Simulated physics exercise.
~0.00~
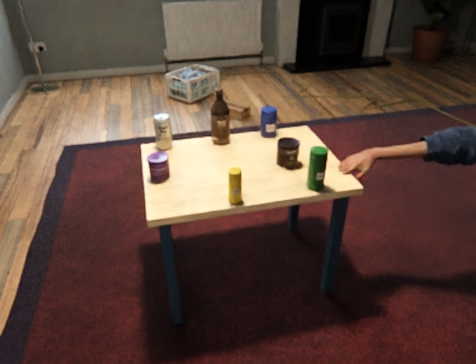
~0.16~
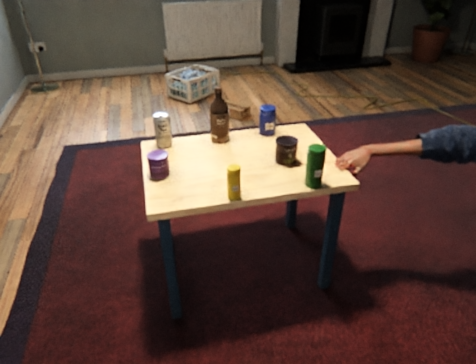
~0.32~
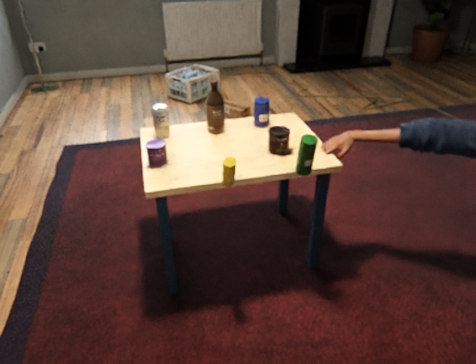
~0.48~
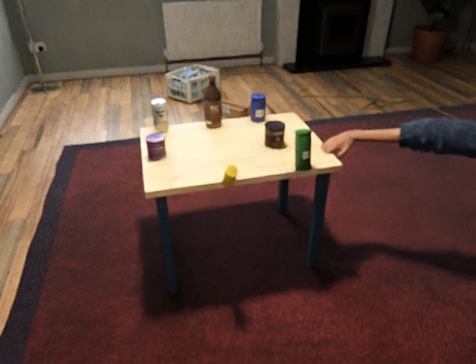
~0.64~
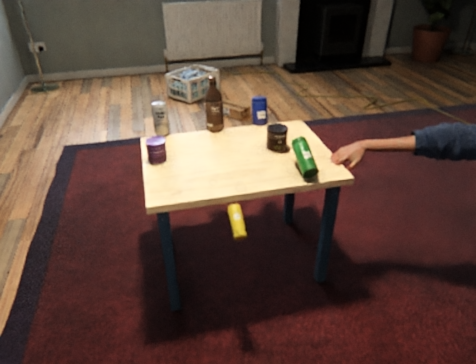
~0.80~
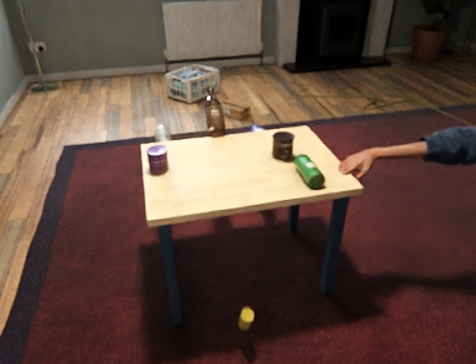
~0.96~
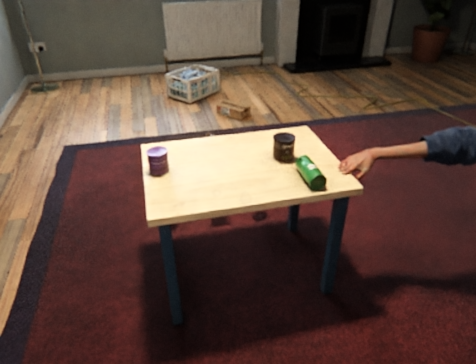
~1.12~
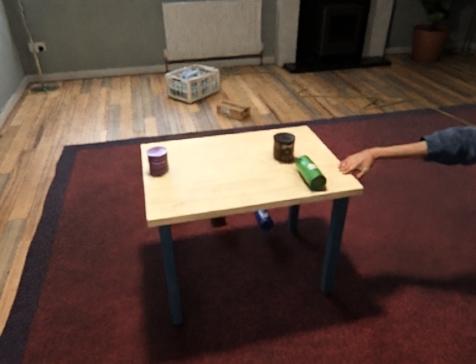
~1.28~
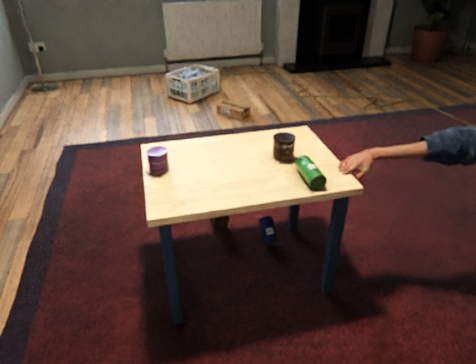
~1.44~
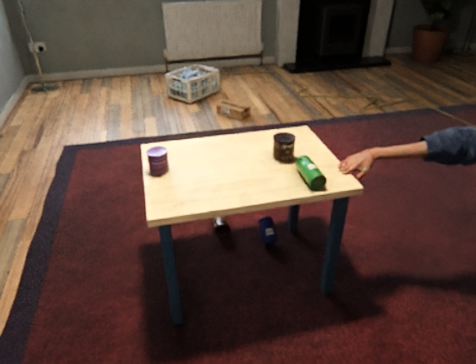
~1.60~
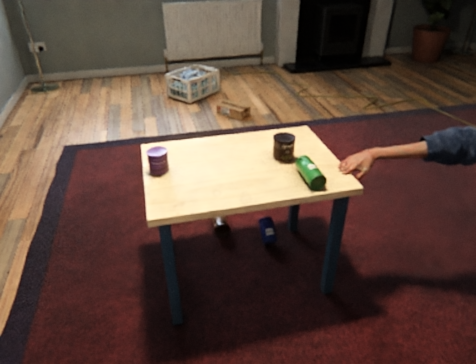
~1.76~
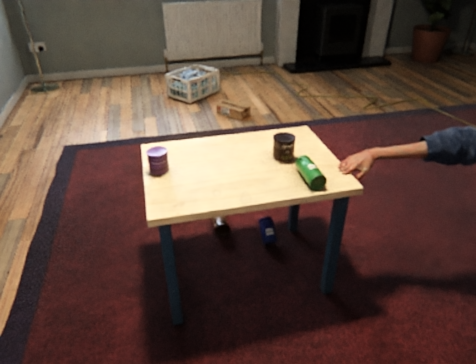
The footage shows a hand at the right edge of a small table as it shifts away and jerks back, sending a yellow shaker off the front, then a blue jar, brown bottle and white can off the back, leaving purple and black tins upright and a green jar lying over.
